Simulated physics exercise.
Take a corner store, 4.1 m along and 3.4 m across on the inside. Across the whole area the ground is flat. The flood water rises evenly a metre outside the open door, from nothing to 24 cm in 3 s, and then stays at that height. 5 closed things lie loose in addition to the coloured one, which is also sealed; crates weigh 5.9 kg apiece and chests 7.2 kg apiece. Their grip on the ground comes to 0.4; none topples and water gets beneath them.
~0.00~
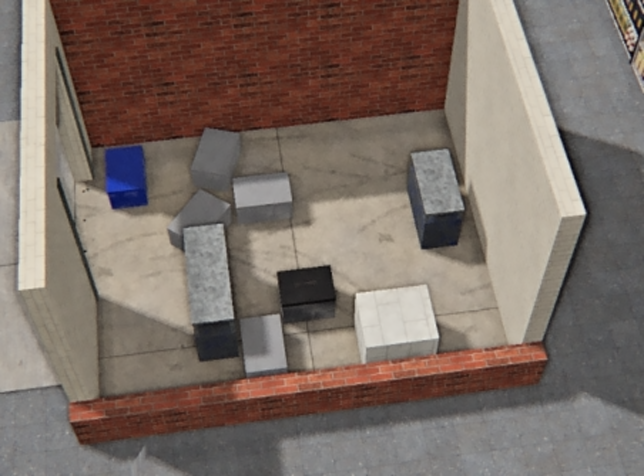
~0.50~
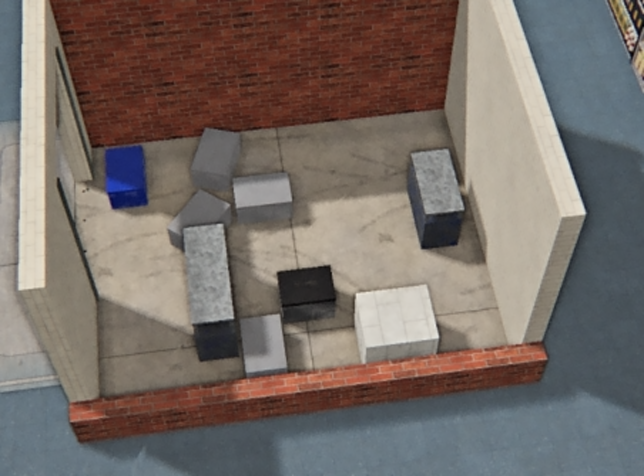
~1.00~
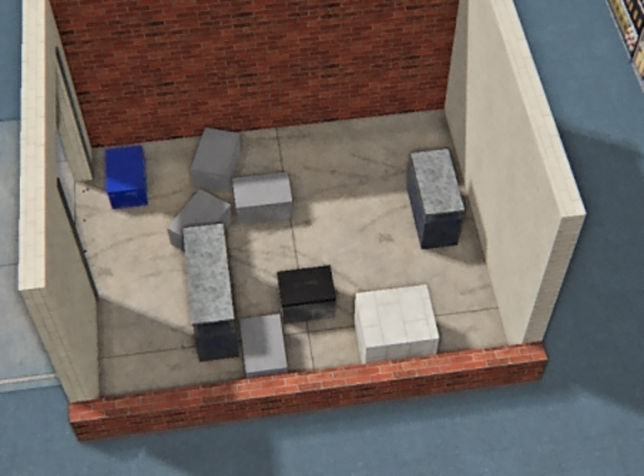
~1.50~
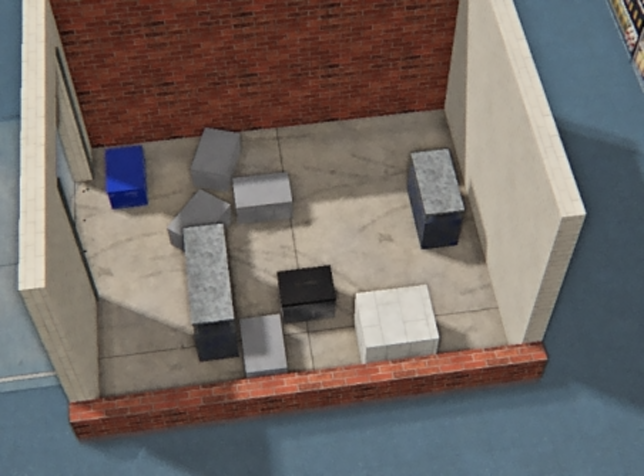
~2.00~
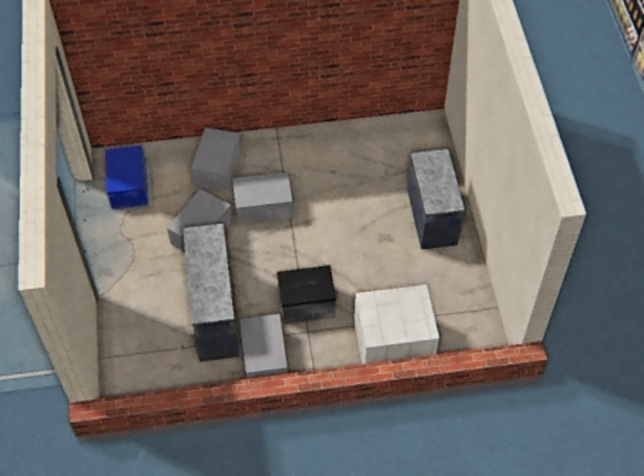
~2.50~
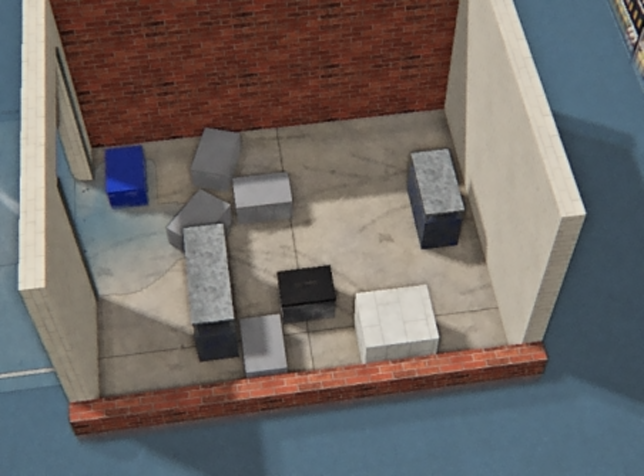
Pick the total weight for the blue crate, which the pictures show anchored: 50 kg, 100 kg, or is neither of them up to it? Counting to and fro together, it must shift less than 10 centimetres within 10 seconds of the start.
100 kg is needed.
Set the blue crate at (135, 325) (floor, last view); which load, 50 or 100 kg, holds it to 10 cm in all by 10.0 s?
Well, any option works.
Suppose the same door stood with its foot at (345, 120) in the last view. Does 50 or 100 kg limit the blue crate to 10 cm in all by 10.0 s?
So the light mass does it.
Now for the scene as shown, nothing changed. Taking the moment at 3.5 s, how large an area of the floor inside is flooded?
Some 4.0 m2 of it.
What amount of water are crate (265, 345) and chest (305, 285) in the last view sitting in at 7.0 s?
Depths: Near 3 cm, then near 4 cm.
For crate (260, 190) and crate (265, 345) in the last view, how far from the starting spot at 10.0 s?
Respectively 140 and 40 centimetres.
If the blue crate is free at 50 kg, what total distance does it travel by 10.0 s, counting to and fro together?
Some 60 centimetres of travel in total.
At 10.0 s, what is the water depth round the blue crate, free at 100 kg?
Depth: Approx. 10 cm.
After 3.5 s the blue crate would be 1 cm from its start with 50 kg and 0 cm from its start with 100 kg; 8 cm of water round it then.
After 4.5 s the blue crate would be 30 cm from its start with 50 kg and 0 cm from its start with 100 kg; 9 cm of water round it then.
After 7.0 s the blue crate would be 43 cm from its start with 50 kg and 0 cm from its start with 100 kg; 9 cm of water round it then.
After 10.0 s the blue crate would be 56 cm from its start with 50 kg and 0 cm from its start with 100 kg; 10 cm of water round it then.
